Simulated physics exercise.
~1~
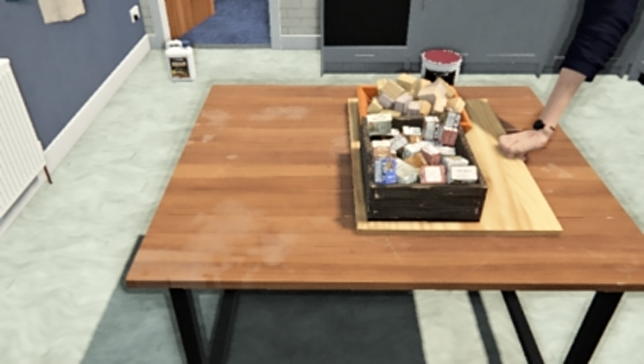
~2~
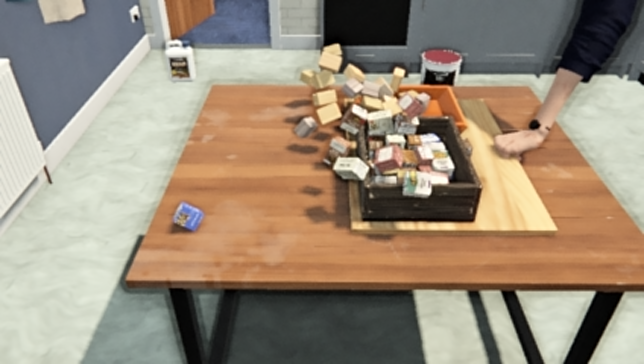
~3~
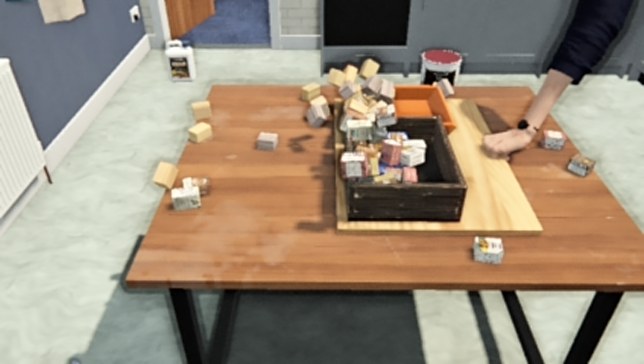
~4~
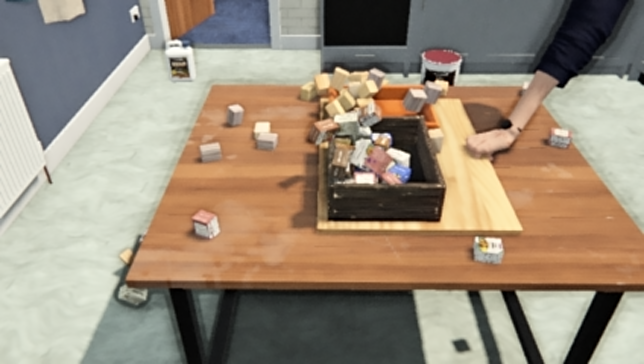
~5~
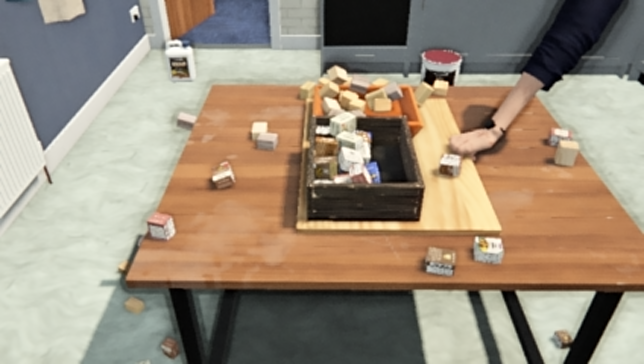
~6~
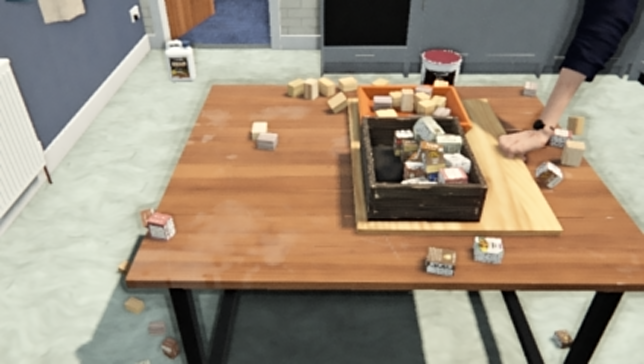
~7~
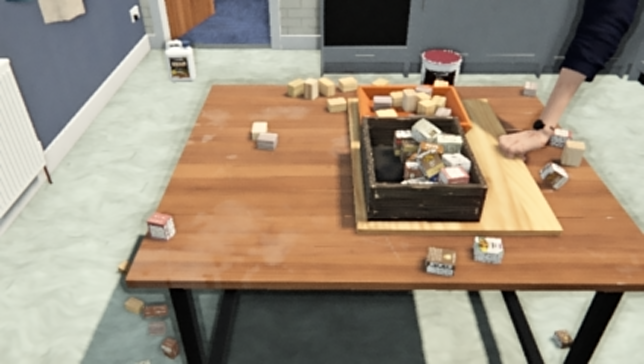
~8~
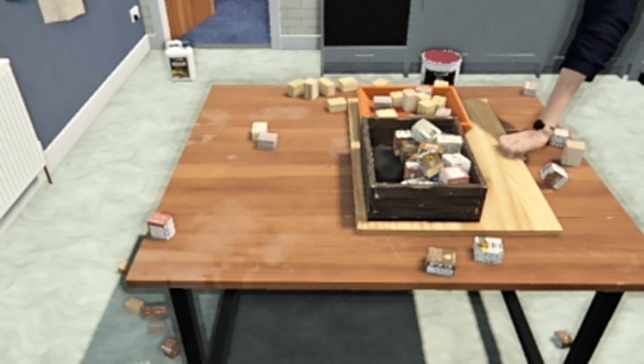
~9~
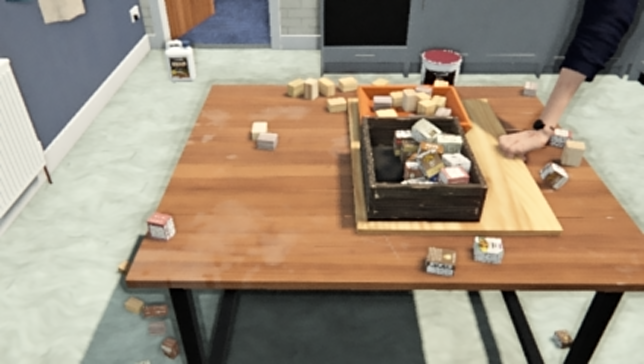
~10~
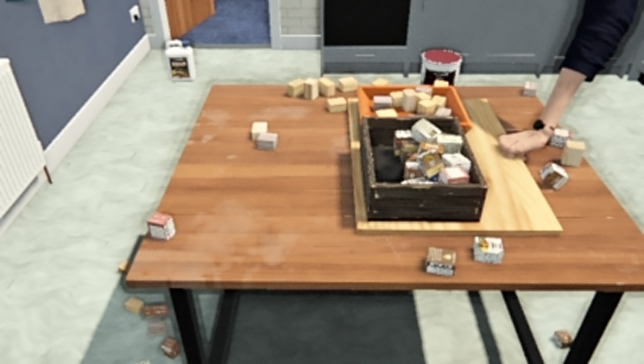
Small cartons and wood blocks spilling across a table and floor as a hand slides two crates left, then back right to rest.
